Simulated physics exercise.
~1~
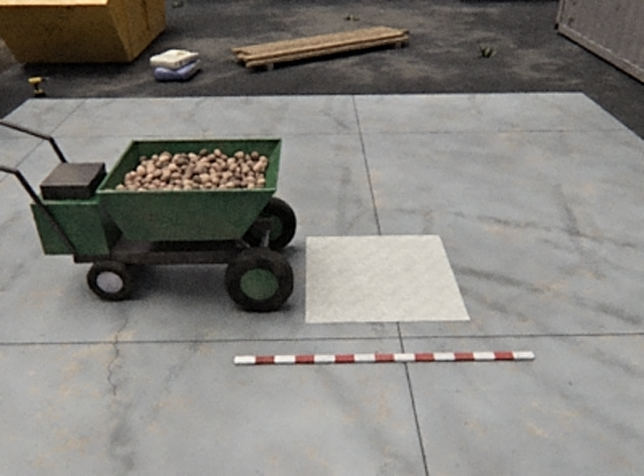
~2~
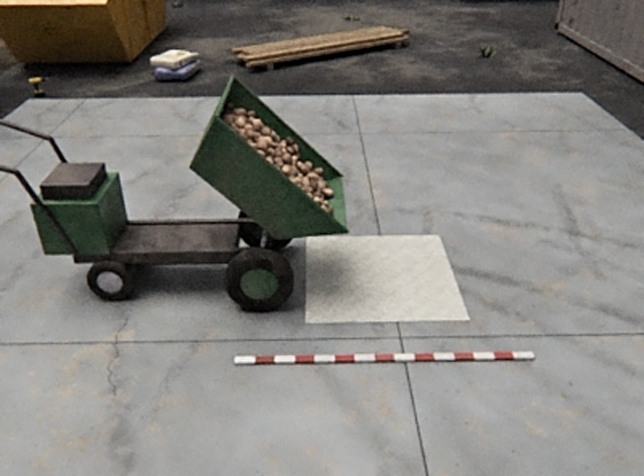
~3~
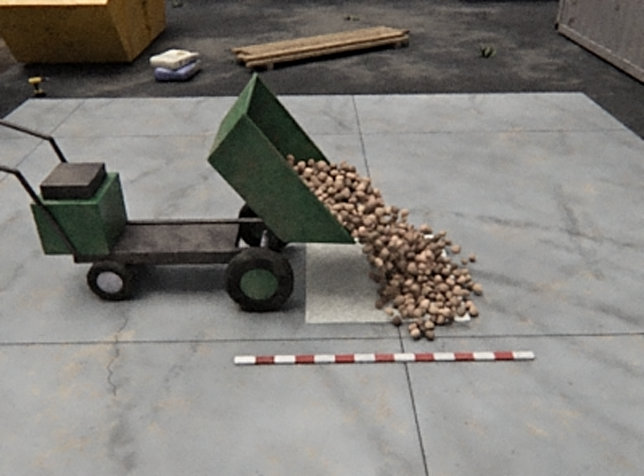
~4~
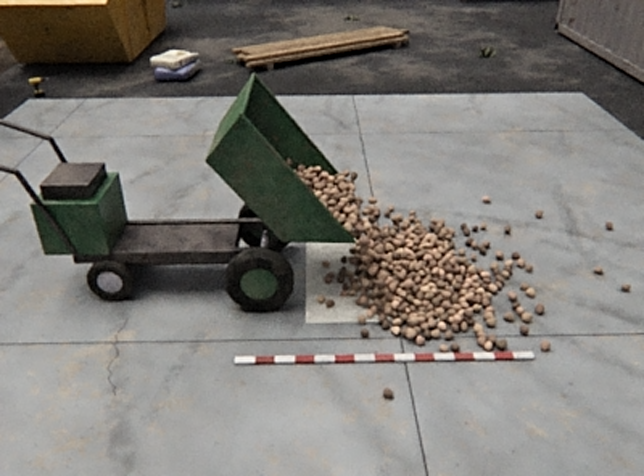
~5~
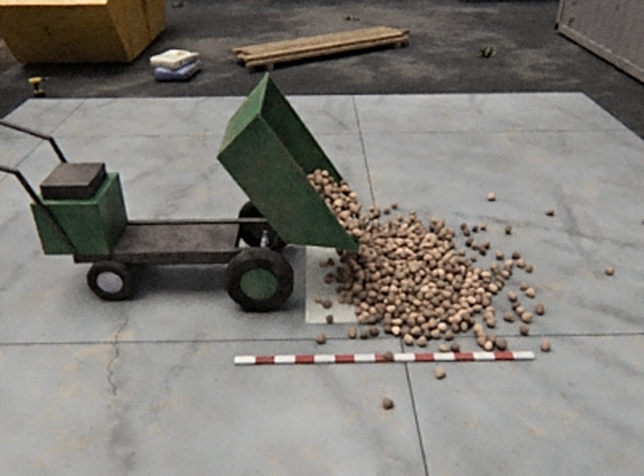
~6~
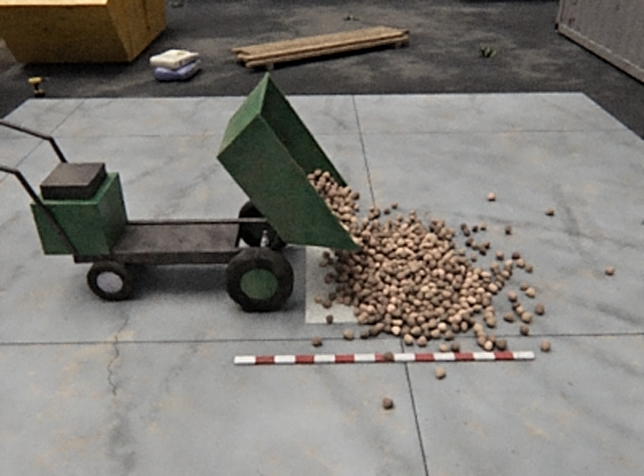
The video shows a green powered barrow tipping its tray of brown rounded stones steeply toward the right, spilling them over a pale sheet and the surrounding concrete. A few roll farther away, and the tray stays raised with some stones still inside above the spread heap.
